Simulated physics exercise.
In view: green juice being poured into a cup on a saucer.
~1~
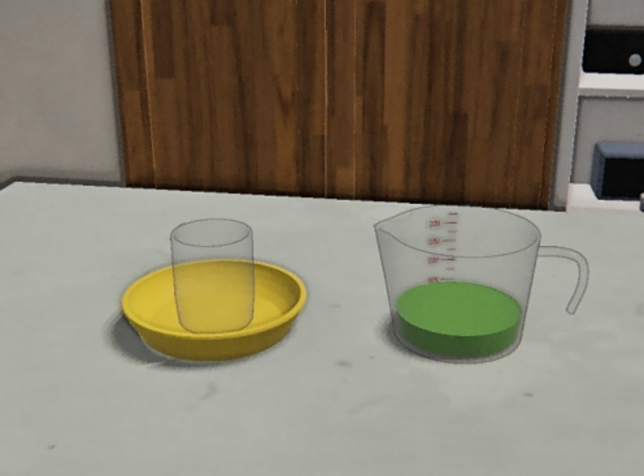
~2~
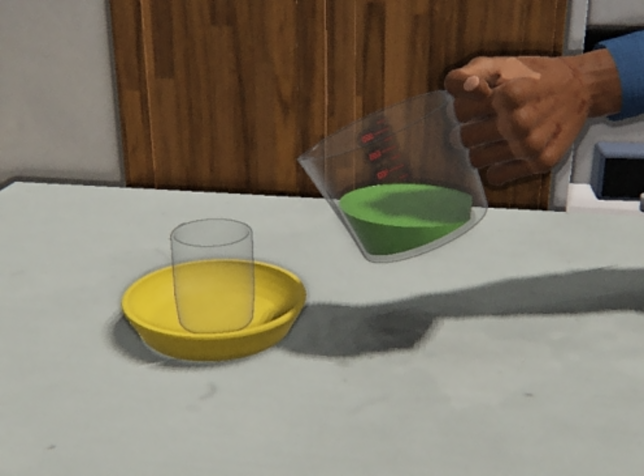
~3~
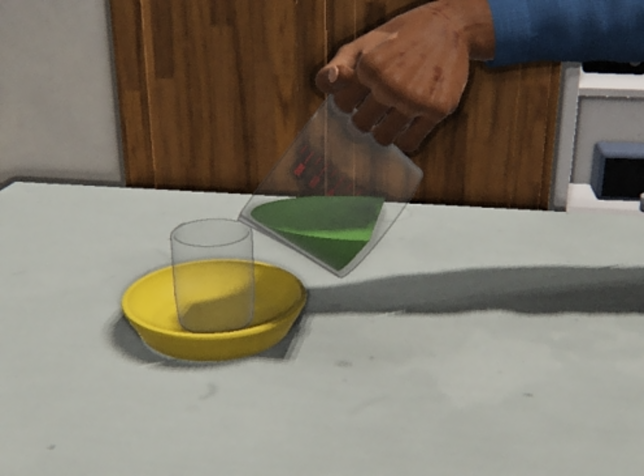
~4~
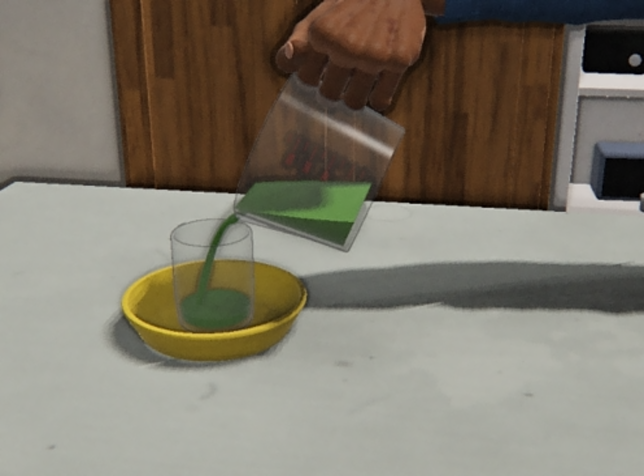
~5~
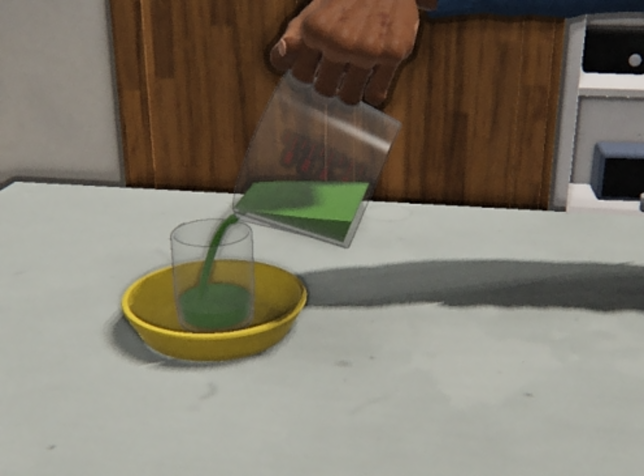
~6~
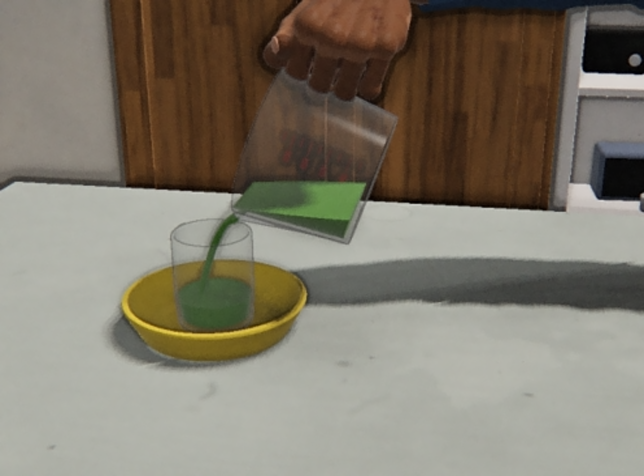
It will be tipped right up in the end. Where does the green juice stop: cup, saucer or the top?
It stays in the cup.
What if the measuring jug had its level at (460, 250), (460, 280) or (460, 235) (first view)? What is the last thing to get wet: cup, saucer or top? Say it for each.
As listed: Floods the top, the saucer catches it, past the saucer.
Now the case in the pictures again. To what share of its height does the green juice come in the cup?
About 70 per cent.
Next, the cup is about half full; the saucer is dry.
After that, the cup is about two thirds full; the saucer is dry.
Finally, the cup is about two thirds full; the saucer is dry.
